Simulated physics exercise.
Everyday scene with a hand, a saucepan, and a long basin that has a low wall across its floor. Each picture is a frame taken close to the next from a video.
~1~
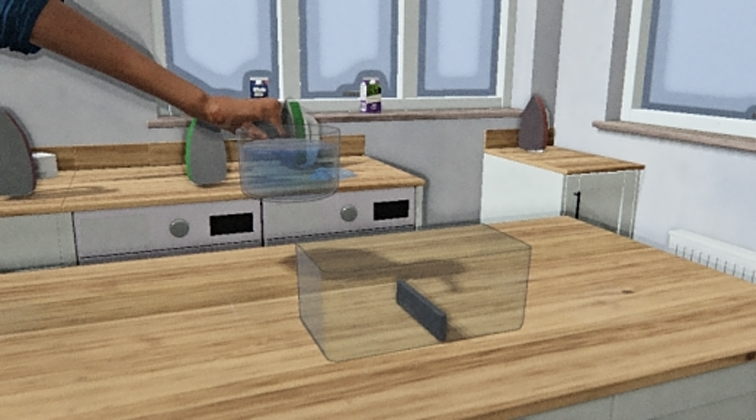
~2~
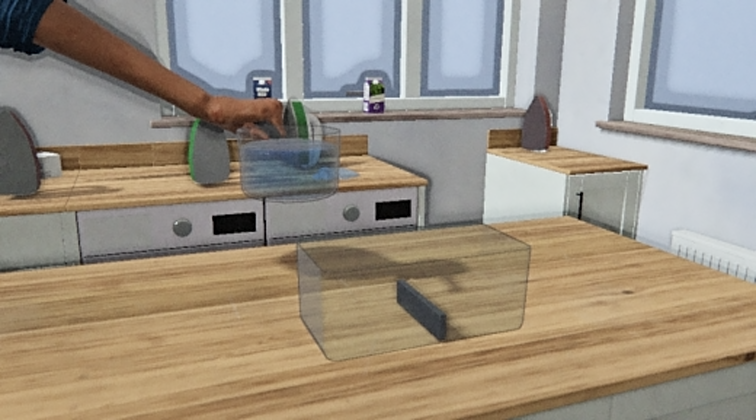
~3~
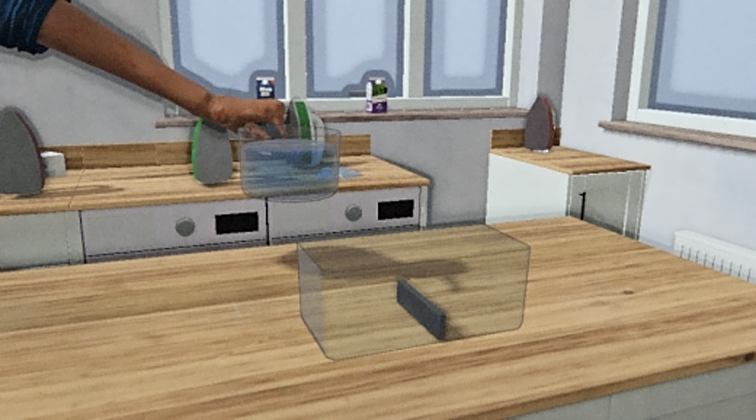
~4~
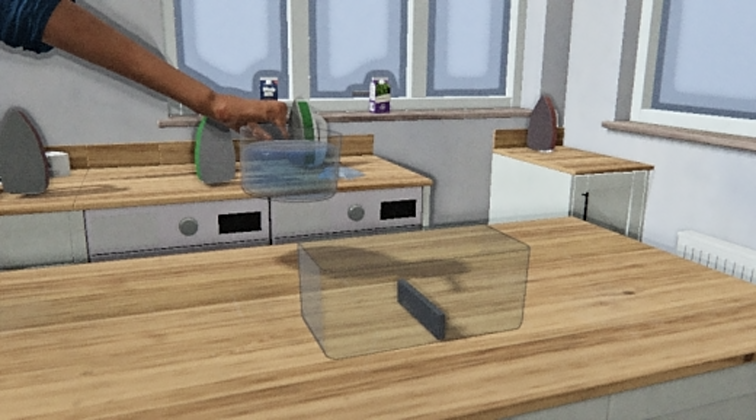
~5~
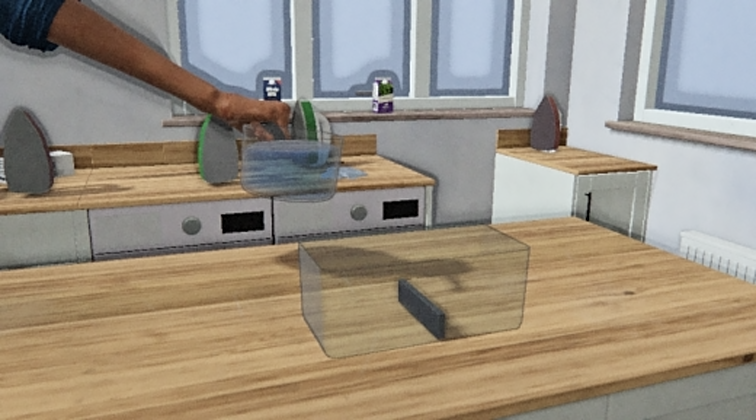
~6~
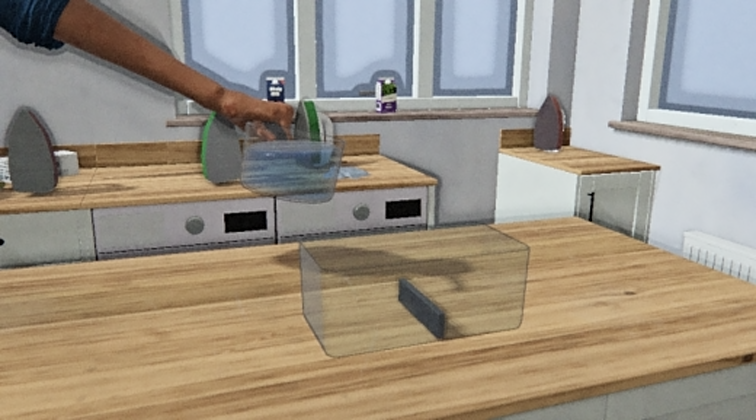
A hand holding a clear container of bluish water gradually tilts it rightward above a long transparent basin with a low dark wall.
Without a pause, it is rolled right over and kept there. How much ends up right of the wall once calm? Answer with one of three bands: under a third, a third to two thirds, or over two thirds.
Under a third.
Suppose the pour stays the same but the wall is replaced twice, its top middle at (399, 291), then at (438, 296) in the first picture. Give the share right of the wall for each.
Note - case one near 15 %, case two near 10 %.
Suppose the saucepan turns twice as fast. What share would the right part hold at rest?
It works out near 15 %.
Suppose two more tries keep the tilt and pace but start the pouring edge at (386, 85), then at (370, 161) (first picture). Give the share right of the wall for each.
Estimate, first then second: 70 per cent and 25 per cent.
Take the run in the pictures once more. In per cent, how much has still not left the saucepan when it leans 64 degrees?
It keeps around 70 per cent at that angle.
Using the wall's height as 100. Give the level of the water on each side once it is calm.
The left reads 70 in a hundred and the right 0 in a hundred.
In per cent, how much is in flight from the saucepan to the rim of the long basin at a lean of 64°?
It comes to around 25 per cent.
A moment on, the saucepan is tipped part way and 69 per cent is still to pour, 7 is left of the wall and 0 right of it.
Next, the saucepan is tipped on its side and 15 per cent is still to pour, 72 is left of the wall and 1 right of it.
Then the saucepan is tipped right over and 0 per cent is still to pour, 94 is left of the wall and 4 right of it.
Later the saucepan is tipped right over and 0 per cent is still to pour, 96 is left of the wall and 4 right of it.
At rest 96 per cent lies left of the wall, 4 right of it and 0 outside.
